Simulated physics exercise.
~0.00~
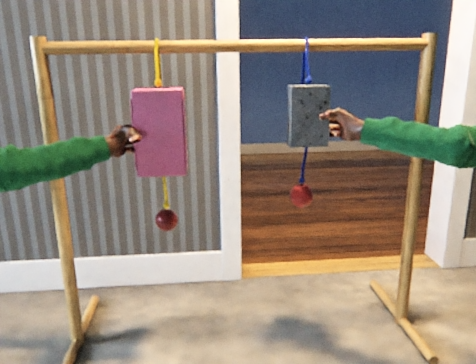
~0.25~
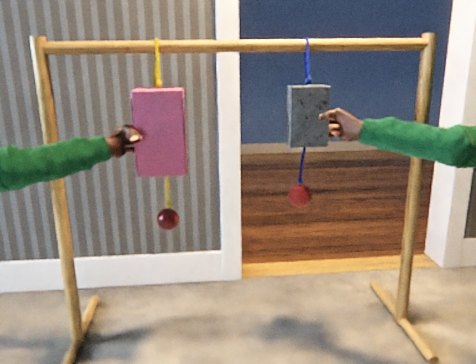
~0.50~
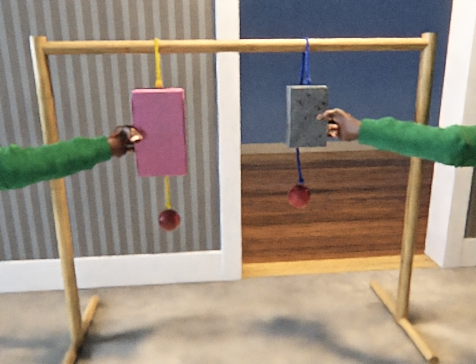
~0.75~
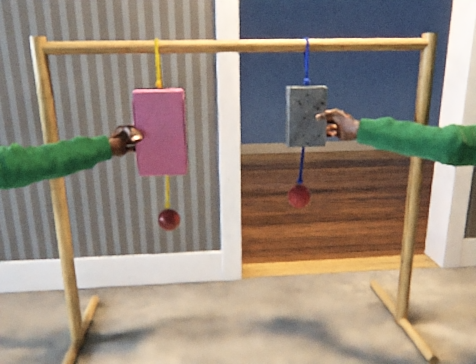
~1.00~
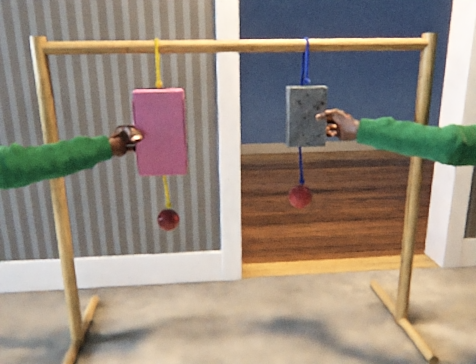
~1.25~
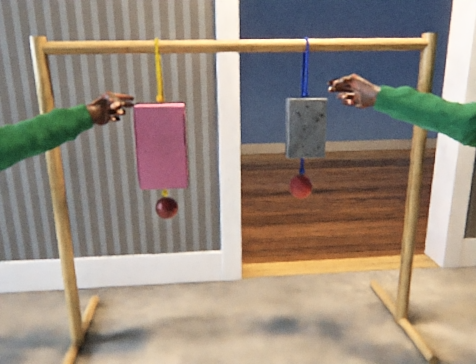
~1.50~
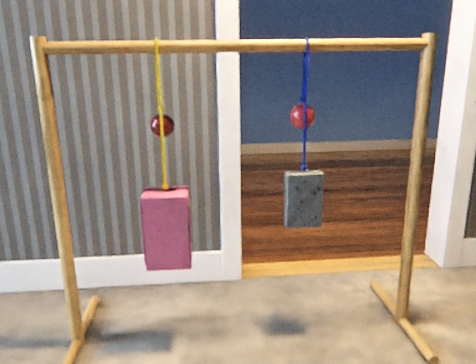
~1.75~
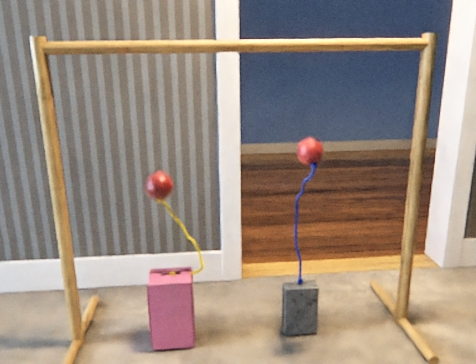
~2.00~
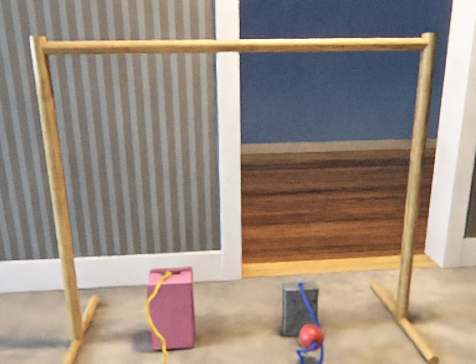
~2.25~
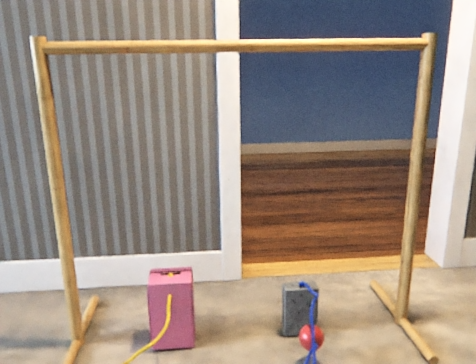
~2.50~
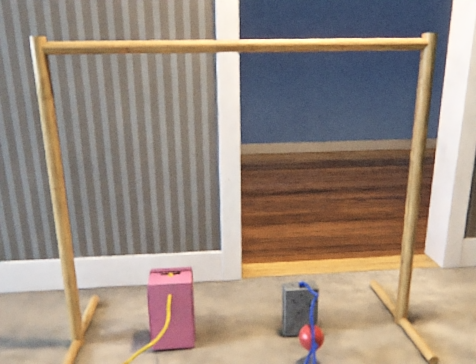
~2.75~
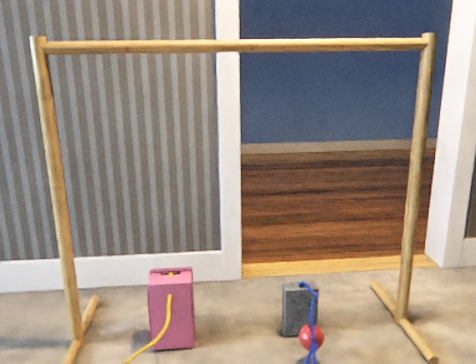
At first, two hands in green sleeves hold a pink case on the left and a gray speckled block on the right beneath a wooden rail. A yellow rope and a blue rope pass over the rail, each with a red apple hanging below its block. The hands let go and draw back, and both blocks begin to sink while the apples rise. The case and the block drop to the floor, pulling their ropes off the rail. The apples then fall too, and the blocks end upright on the floor, the right apple resting before the gray one.
